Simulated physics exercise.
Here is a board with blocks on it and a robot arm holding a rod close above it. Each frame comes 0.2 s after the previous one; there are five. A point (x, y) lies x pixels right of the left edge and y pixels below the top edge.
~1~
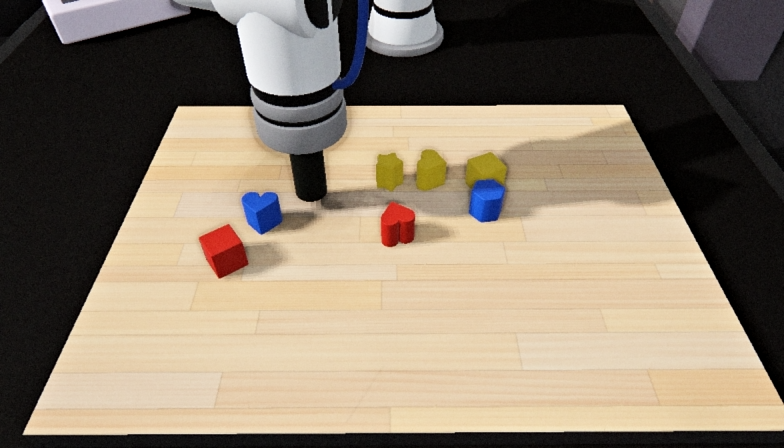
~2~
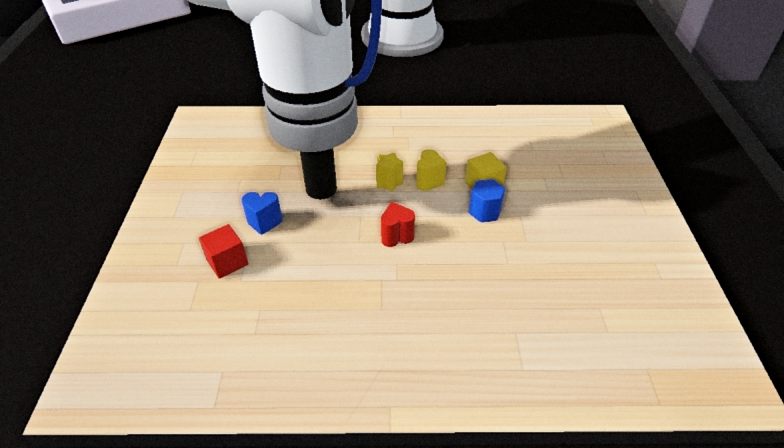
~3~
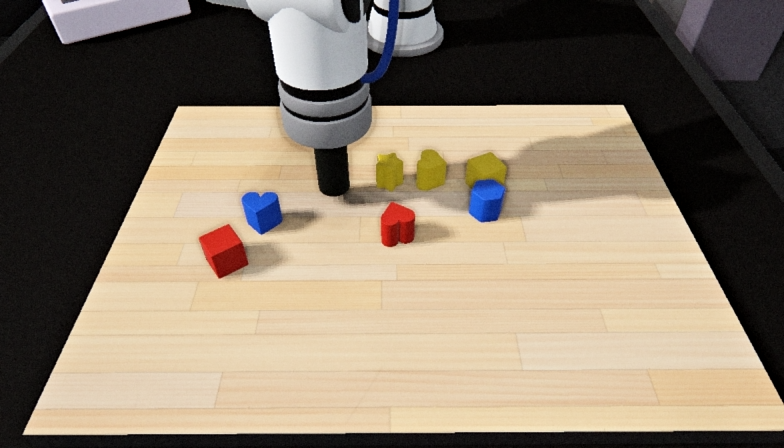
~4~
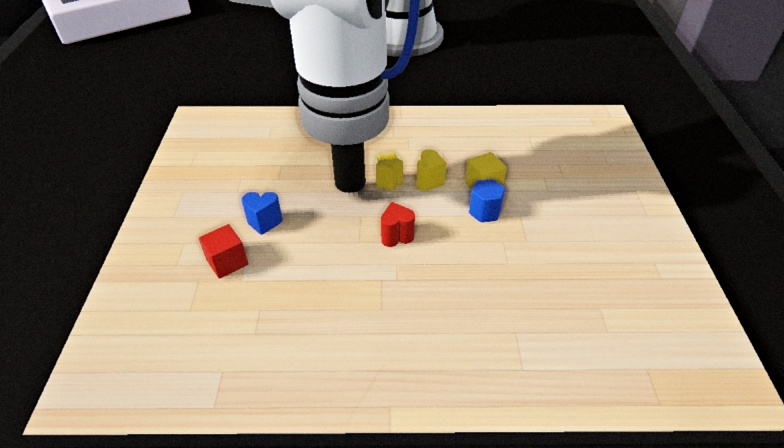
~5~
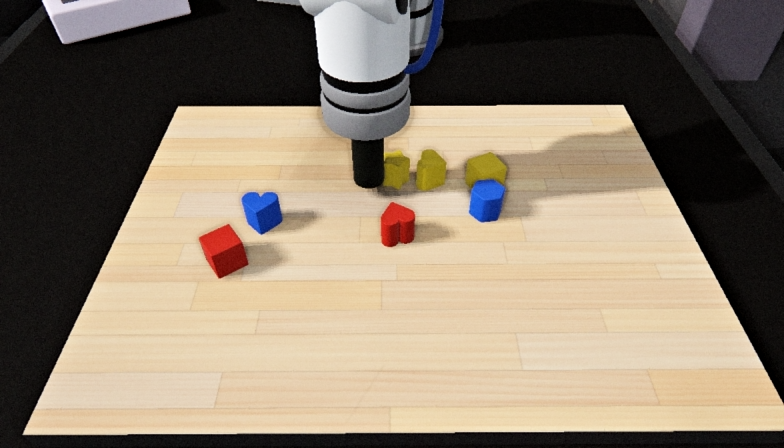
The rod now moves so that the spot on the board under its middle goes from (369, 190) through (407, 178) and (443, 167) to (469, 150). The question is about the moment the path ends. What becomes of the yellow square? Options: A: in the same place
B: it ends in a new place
Choice B: It ends in a new place.
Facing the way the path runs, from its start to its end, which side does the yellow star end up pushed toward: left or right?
Off to the left side.
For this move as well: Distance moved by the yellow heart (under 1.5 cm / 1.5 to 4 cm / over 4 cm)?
If I had to pick, the yellow heart travels beyond 4 cm here.
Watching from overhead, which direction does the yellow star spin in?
Viewed from overhead, the yellow star winds up turned anticlockwise.
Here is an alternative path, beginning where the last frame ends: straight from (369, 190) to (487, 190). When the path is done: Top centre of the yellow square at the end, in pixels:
It ends at (519, 161).
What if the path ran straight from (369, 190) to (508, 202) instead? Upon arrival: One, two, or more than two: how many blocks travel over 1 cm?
The count will be 3 or more.
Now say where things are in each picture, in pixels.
The first picture shows tip of the rod (312, 192), middles of tops, yellow star (389, 160), red heart (397, 214), yellow heart (431, 159), yellow square (487, 163).
The second picture shows rod (322, 190), nothing pushed.
The third picture shows rod (334, 187), nothing pushed.
The fourth picture shows rod (350, 183), nothing pushed.
The fifth picture shows rod (369, 179), yellow star (395, 158), red heart (397, 214), yellow heart (431, 159), yellow square (487, 163).
On the path given first. One third of the way, rod (409, 168); yellow star (424, 143), turned 55° anticlockwise; yellow heart (441, 155), turned 50° clockwise.
Two thirds of the way, rod (445, 156); yellow star (448, 129), turned 80° anticlockwise; yellow heart (474, 152), turned 105° clockwise; yellow square (496, 166).
At the end, rod (470, 139); yellow star (455, 116), turned 130° anticlockwise; red heart unmoved; yellow heart (481, 149), turned 140° clockwise; yellow square (498, 166).
